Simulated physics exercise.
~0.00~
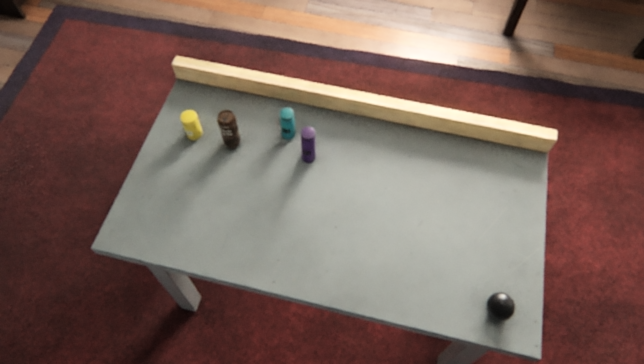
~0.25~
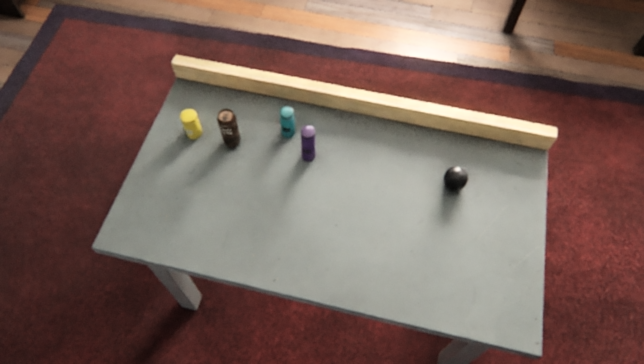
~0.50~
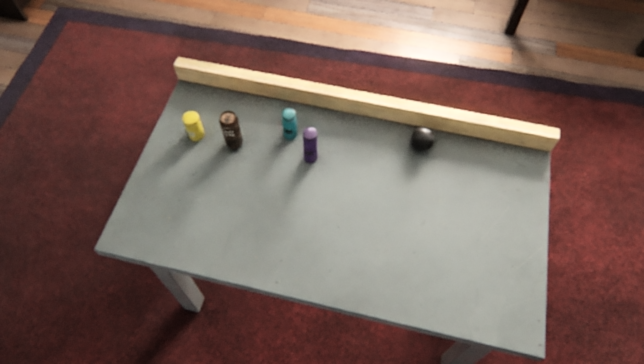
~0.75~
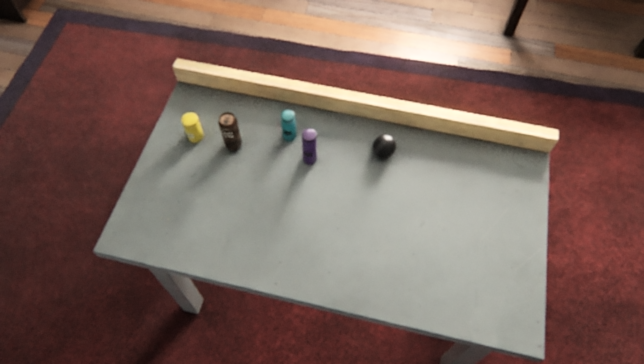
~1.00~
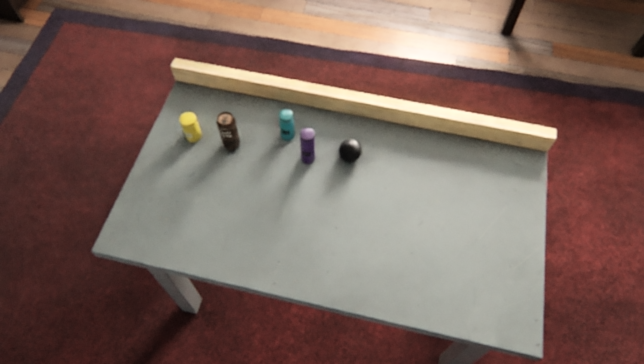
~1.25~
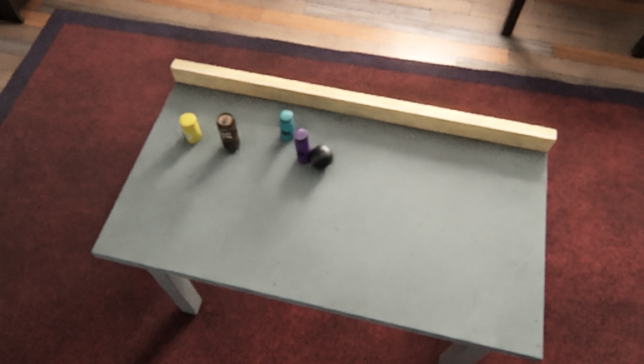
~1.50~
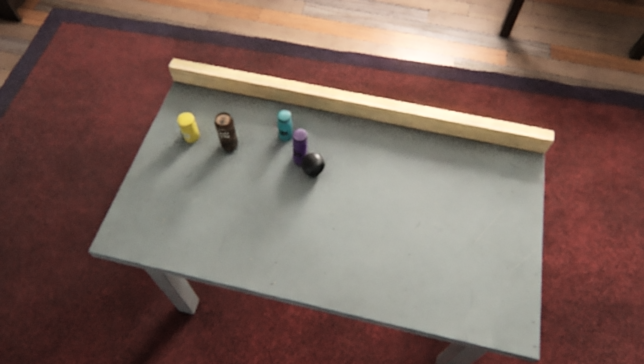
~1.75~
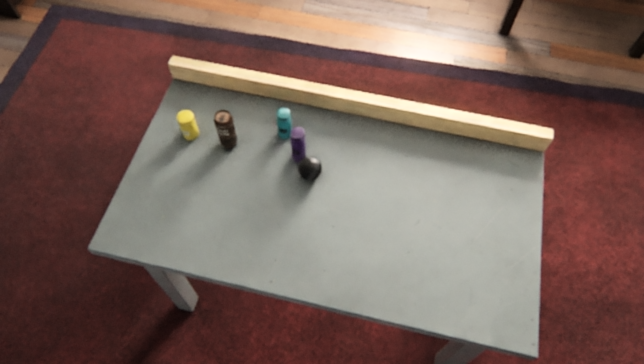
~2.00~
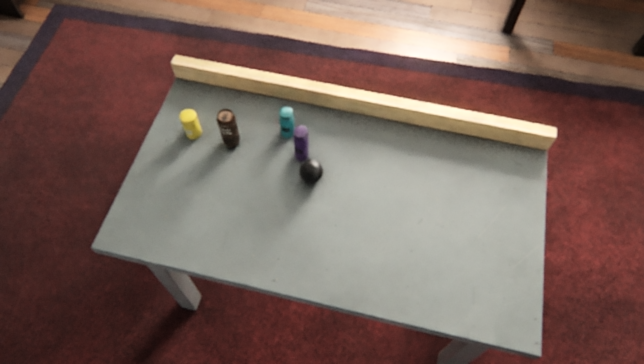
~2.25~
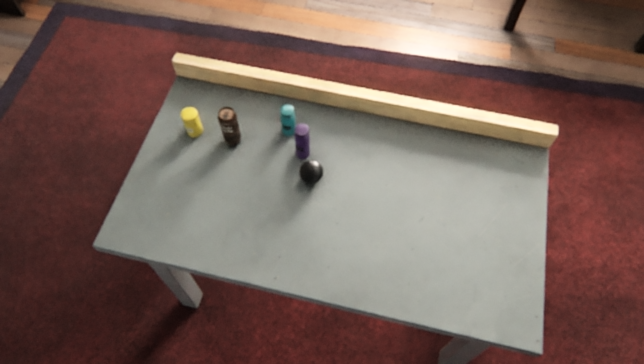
A black ball rolled up the gray table, reached the wooden rail along the far side, and headed left until it bumped the purple shaker, nudging it slightly, then stopped just in front of it with all the shakers and the brown can still upright.
